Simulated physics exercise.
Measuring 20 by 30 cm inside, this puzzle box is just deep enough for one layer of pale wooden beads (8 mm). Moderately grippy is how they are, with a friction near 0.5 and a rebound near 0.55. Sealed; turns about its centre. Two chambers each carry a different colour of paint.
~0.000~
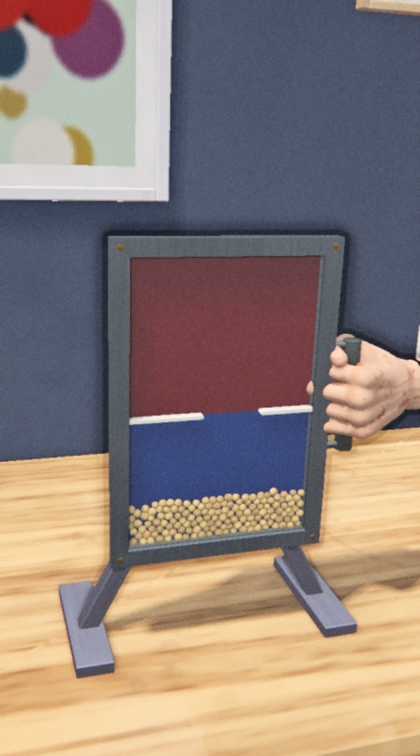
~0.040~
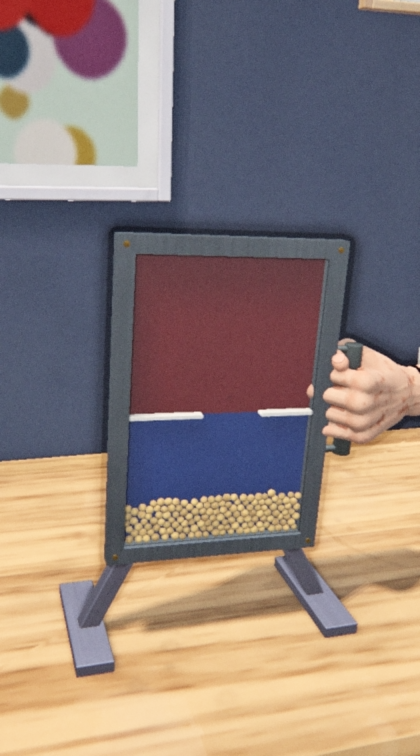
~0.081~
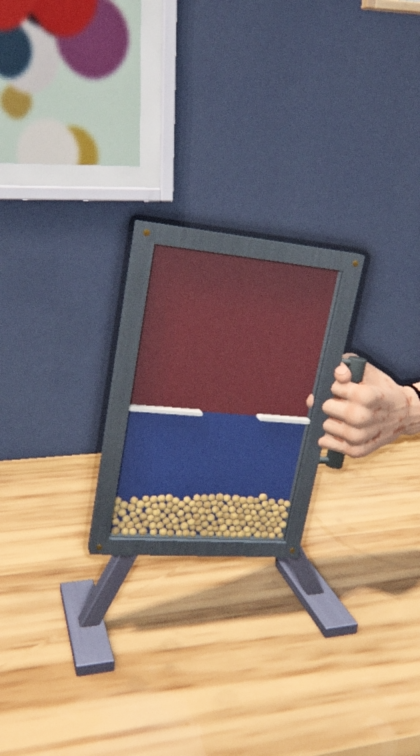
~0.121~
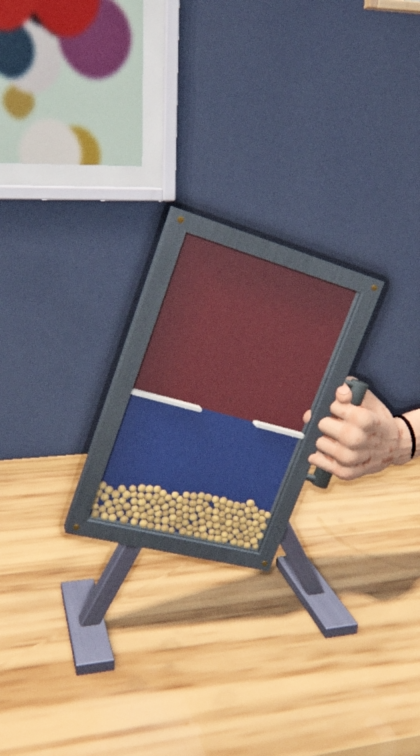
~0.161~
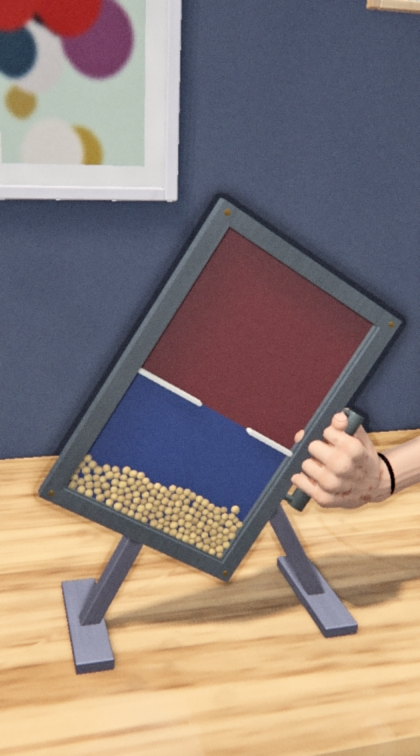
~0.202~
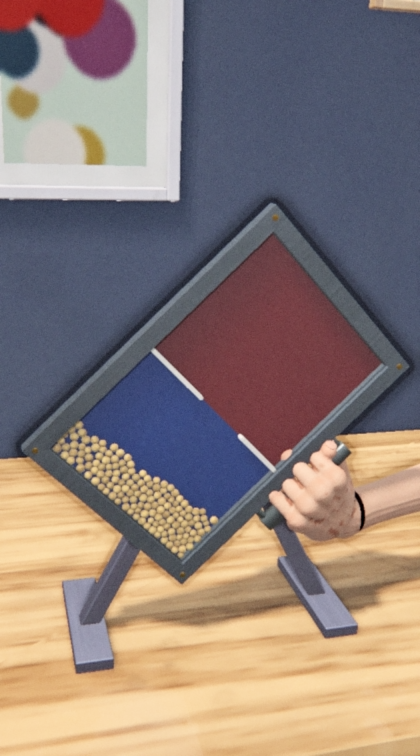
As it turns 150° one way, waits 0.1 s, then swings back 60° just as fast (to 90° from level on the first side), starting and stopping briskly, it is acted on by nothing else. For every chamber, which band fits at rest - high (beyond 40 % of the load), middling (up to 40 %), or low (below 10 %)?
Red chamber - high, blue chamber - high.
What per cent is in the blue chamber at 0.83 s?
55 %.
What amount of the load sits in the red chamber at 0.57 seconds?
Share: Some 10 %.
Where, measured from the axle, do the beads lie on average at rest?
About 2 cm right and 8 cm below.
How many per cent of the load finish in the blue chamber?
Roughly 55 per cent.
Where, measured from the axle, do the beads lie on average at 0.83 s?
Offset: Approx. 2 cm left, 7 cm below.
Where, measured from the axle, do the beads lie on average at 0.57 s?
Position estimate: Left 6 cm, above 3 cm.
After 0.57 s, it stands 150° clockwise; the beads' middle is 6 cm left of and 3 cm above the centre; red 10 %, blue 90 %.
After 0.83 s, it stands 119° clockwise; the beads' middle is 2 cm left of and 7 cm below the centre; red 45 %, blue 55 %.
After 0.98 s, it stands 90° clockwise; the beads' middle is 2 cm right of and 7 cm below the centre; red 45 %, blue 55 %.
At rest by 1.9 s, it stands 90° clockwise; red 45 %, blue 55 %.
